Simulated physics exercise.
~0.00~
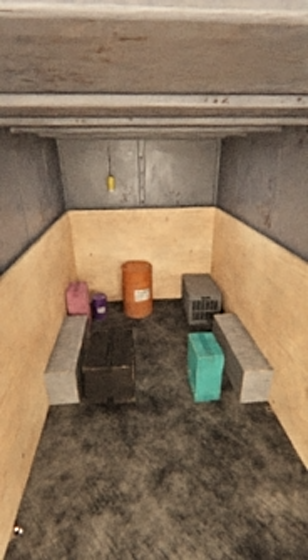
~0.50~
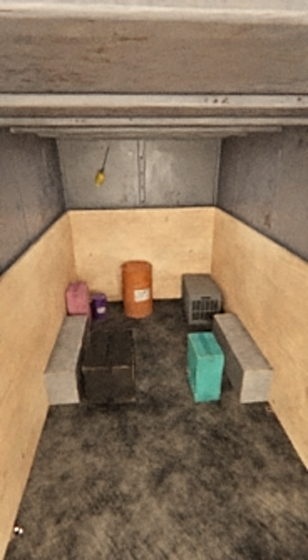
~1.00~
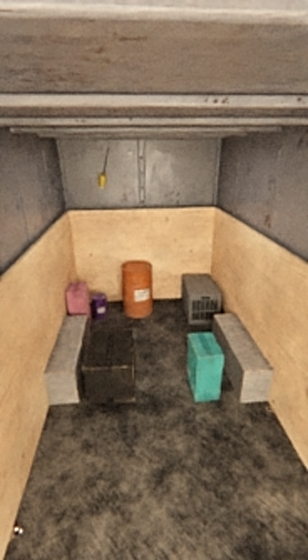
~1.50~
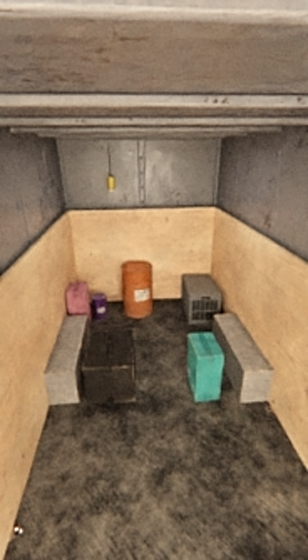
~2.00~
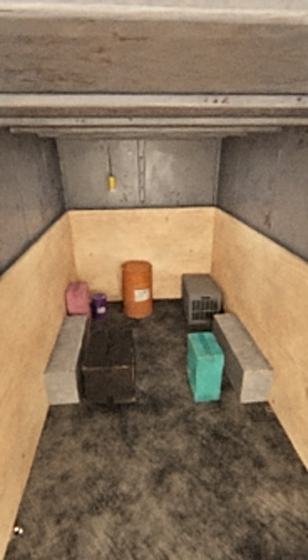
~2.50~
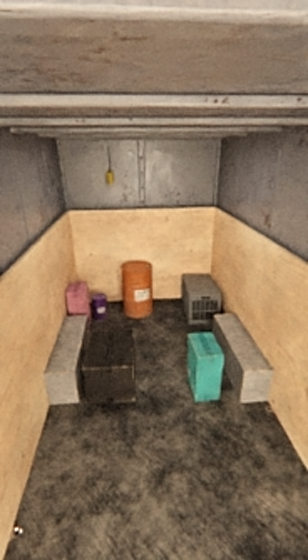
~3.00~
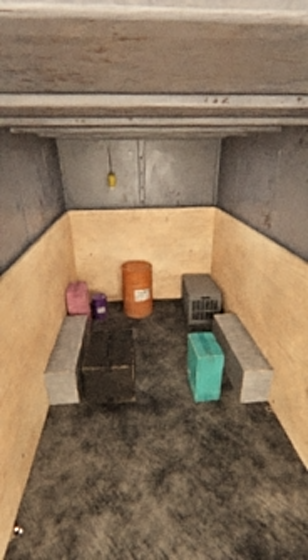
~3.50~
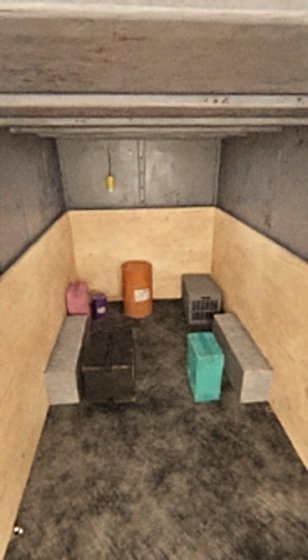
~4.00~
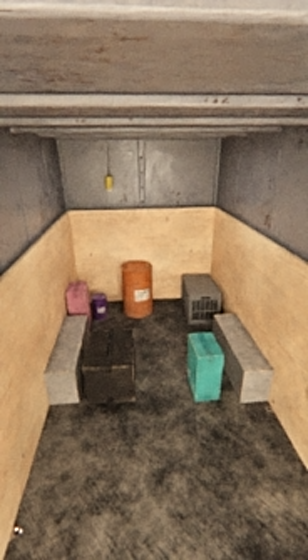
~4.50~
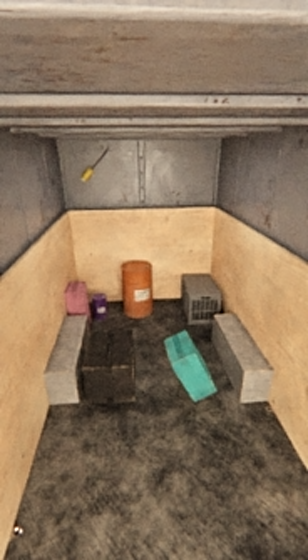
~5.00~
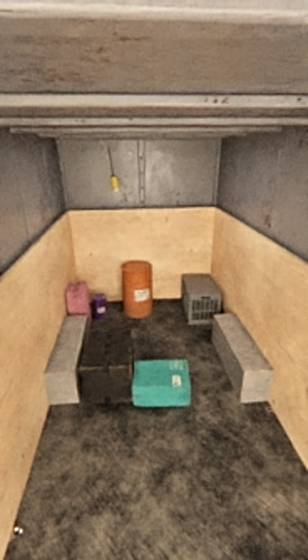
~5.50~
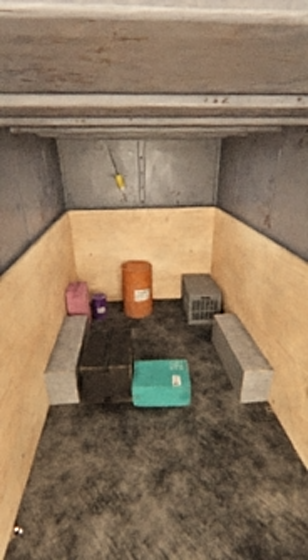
A van's load bay held a black box, an orange drum and other items while a yellow lamp swung overhead; then the upright turquoise box tipped left and ended on its side by the black box, the others still in place.
